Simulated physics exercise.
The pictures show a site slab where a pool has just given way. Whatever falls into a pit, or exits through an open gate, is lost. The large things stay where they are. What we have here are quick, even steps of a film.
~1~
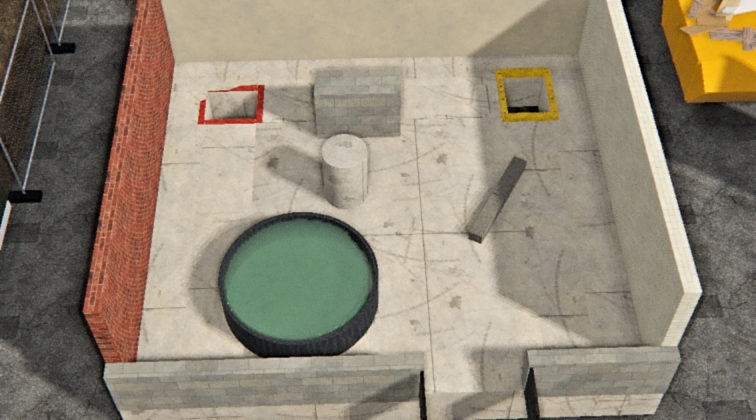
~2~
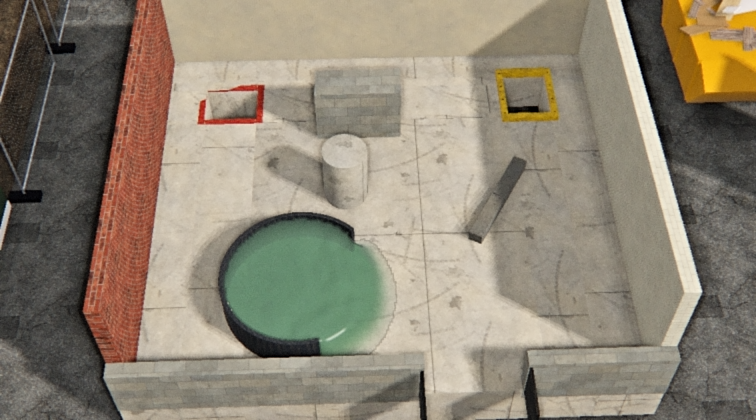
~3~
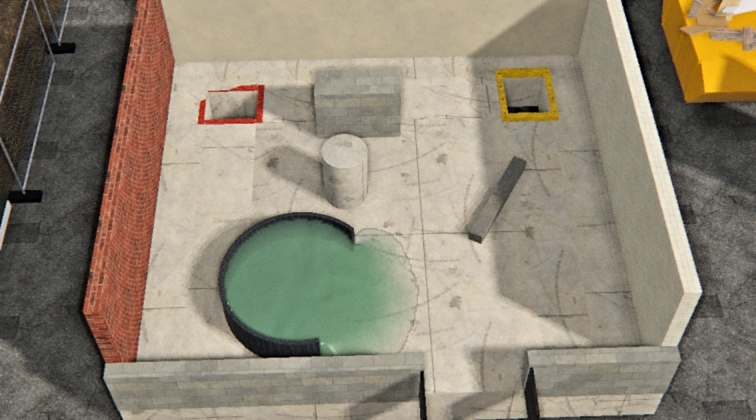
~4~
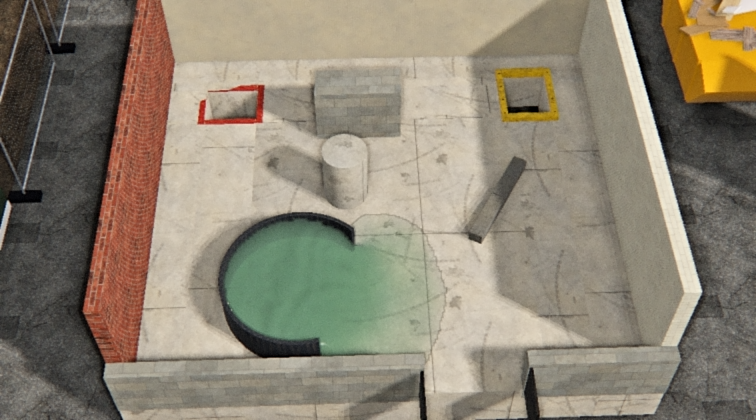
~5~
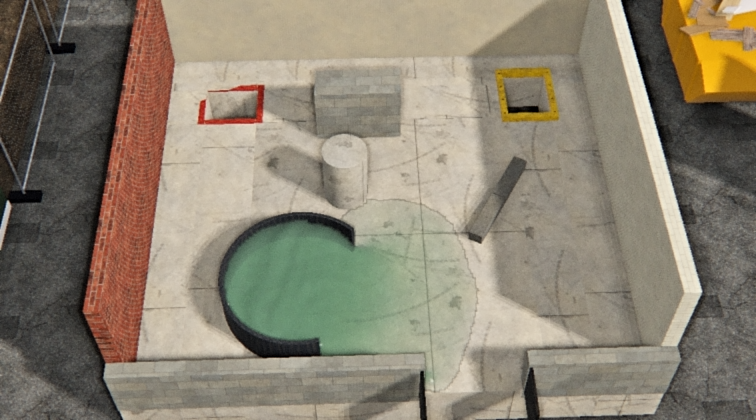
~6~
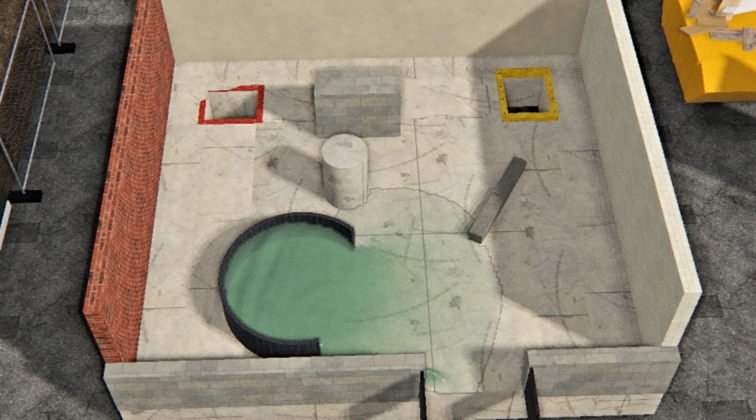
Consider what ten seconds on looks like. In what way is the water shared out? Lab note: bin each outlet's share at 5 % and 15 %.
Bins - gate: Over 15 %; yellow pit: Under 5 %; red pit: Under 5 %.
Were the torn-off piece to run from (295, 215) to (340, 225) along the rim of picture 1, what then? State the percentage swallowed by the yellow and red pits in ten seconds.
Out of every hundred parts, yellow takes 0 and red takes 20.
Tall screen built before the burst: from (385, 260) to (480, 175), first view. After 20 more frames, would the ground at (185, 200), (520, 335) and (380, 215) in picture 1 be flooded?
Taking the three spots in the order asked, they are bone-dry, waterlogged and waterlogged.
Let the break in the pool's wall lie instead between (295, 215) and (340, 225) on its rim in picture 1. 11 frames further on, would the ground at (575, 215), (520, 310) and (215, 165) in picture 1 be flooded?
Going point by point: Left unwetted, left unwetted, waterlogged.
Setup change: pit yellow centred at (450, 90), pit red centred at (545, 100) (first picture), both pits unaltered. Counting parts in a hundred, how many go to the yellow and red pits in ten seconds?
Per cent, approx.: Yellow 0, red 20.
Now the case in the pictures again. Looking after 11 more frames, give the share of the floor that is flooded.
Roughly 35 %.
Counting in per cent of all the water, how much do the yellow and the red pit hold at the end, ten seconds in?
Shares, in order: 2 % and 0 %.
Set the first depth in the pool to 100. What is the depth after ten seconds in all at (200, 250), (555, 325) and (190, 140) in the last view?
At the three places, in the order asked: Around 2, 12 and 0 per cent.
A moment on, water covers 30 % of the floor; the gate 2 %, the yellow pit 0 %, the red pit 0 %.
Next, water covers 35 % of the floor; the gate 5 %, the yellow pit 0 %, the red pit 0 %.
Then, water covers 45 % of the floor; the gate 9 %, the yellow pit 0 %, the red pit 0 %.
Later, water covers 55 % of the floor; the gate 14 %, the yellow pit 1 %, the red pit 0 %.
In the end, water covers 75 % of the floor; the gate 22 %, the yellow pit 1 %, the red pit 0 %.
